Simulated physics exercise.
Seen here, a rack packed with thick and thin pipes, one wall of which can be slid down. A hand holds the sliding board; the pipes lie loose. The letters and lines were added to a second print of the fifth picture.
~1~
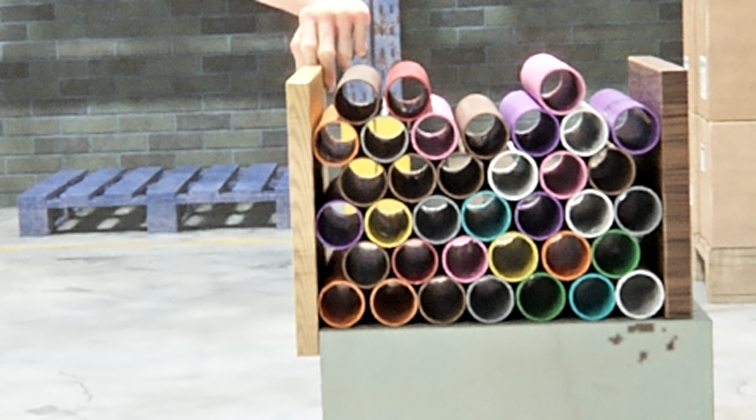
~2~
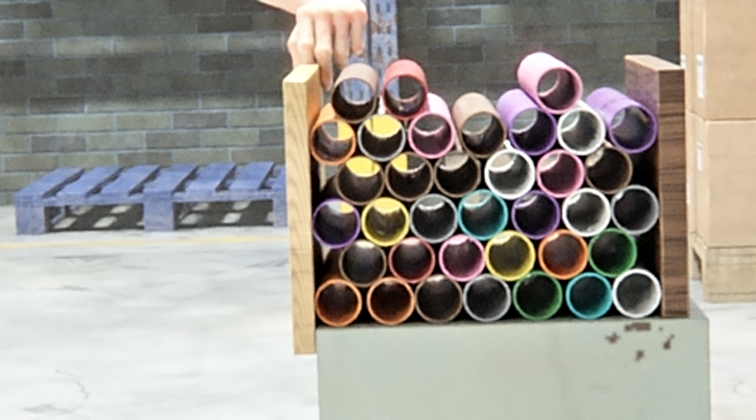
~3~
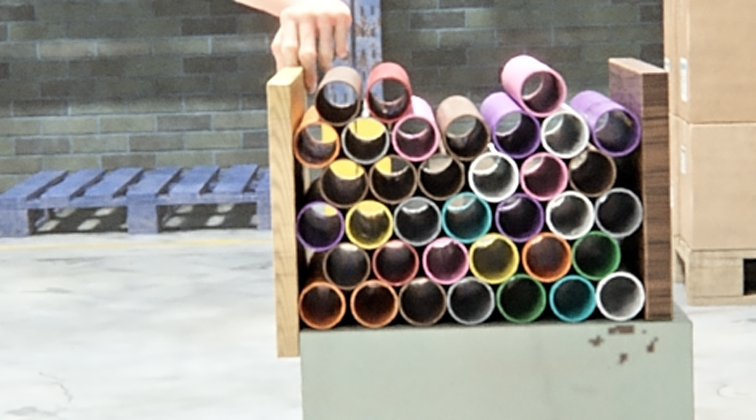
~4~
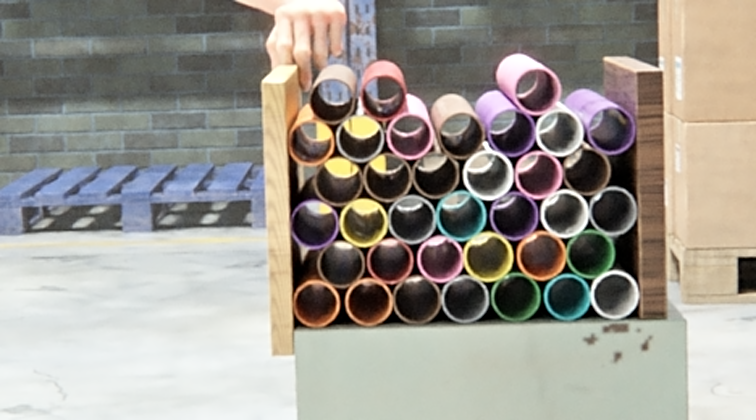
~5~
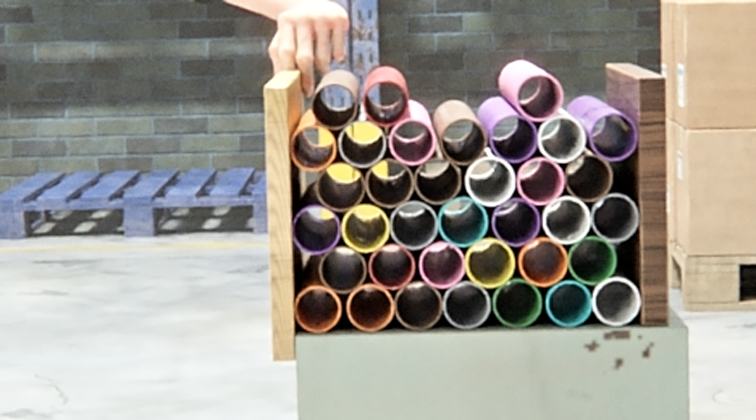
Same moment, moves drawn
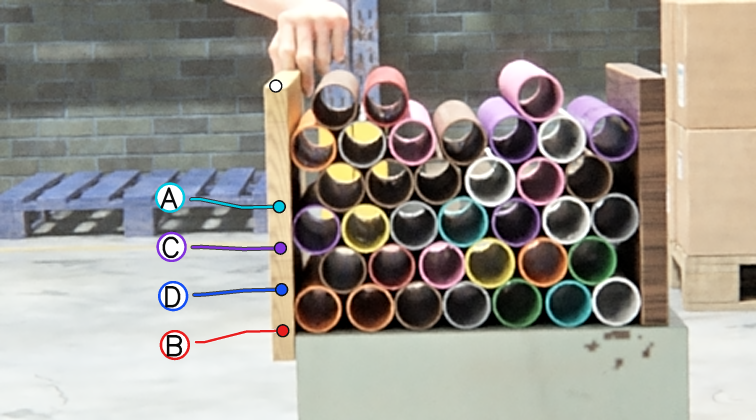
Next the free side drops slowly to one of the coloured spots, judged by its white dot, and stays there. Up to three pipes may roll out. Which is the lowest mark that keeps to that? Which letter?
Down to C.
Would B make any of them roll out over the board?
Yes.
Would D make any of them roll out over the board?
Yes, at D.
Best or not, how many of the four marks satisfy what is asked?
Two of the four.
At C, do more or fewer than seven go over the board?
At C, fewer than seven.
On the marked copy, A at (279, 207); B at (283, 331); C at (280, 248); D at (282, 289); the white dot at (276, 86).
Following C. Soon after the start, top of the board (289, 160).
Later, top of the board (292, 244).
In the end, top of the board (292, 247), two out over the board.
As for the rest, A two out over the board; B more than three out over the board; D more than three out over the board.
